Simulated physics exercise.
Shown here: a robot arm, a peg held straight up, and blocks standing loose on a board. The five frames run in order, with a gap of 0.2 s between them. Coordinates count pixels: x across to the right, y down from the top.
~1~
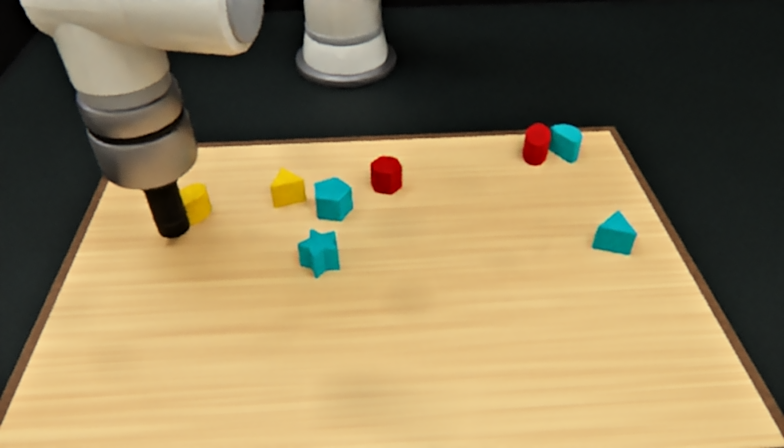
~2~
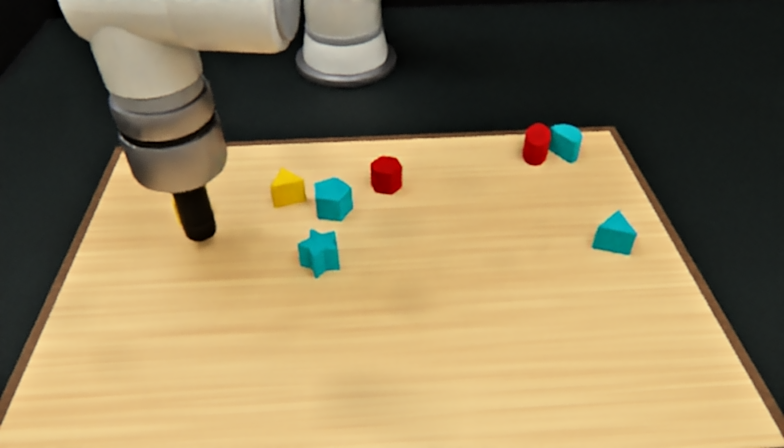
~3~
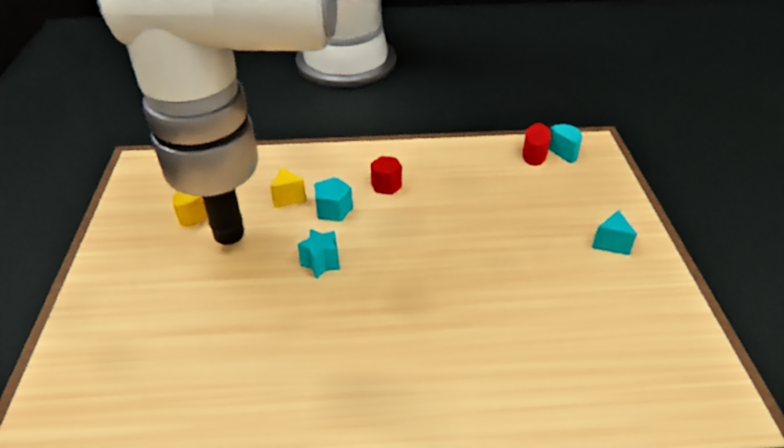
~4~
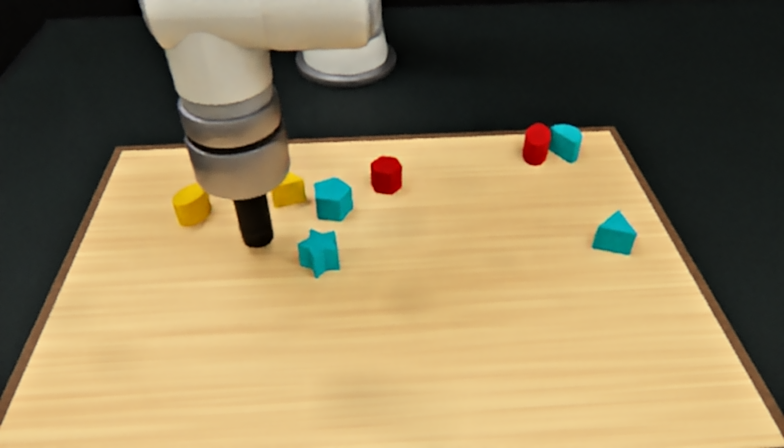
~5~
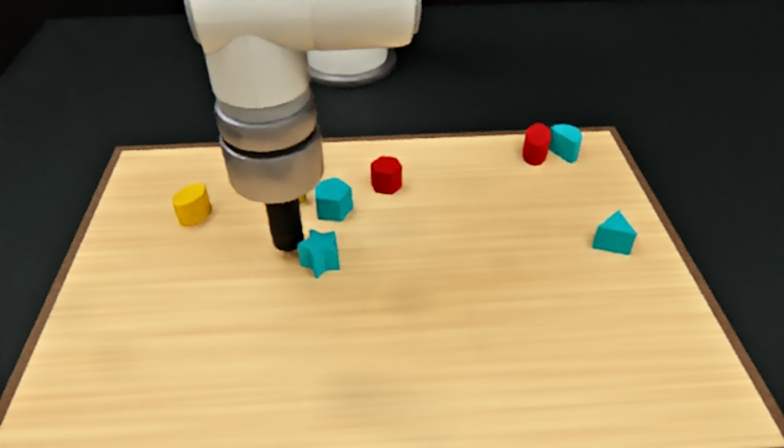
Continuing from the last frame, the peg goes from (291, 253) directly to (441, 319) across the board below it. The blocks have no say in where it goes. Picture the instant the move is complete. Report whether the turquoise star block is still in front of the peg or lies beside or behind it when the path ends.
Answer: Still ahead.
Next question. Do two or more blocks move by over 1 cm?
I'd say no.
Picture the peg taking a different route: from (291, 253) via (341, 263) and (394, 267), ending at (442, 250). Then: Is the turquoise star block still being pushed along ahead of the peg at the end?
No, I don't think so.
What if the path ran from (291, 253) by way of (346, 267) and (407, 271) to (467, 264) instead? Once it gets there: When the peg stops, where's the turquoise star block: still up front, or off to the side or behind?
When the path ends, it will lie beside or behind the peg.
The first path, step by step. One third of the way, peg (337, 262); turquoise star block (365, 259).
Two thirds of the way, peg (388, 283); turquoise star block (419, 280).
At the end, peg (441, 308); turquoise star block (476, 302), turned 15° anticlockwise; turquoise pentagon unmoved.
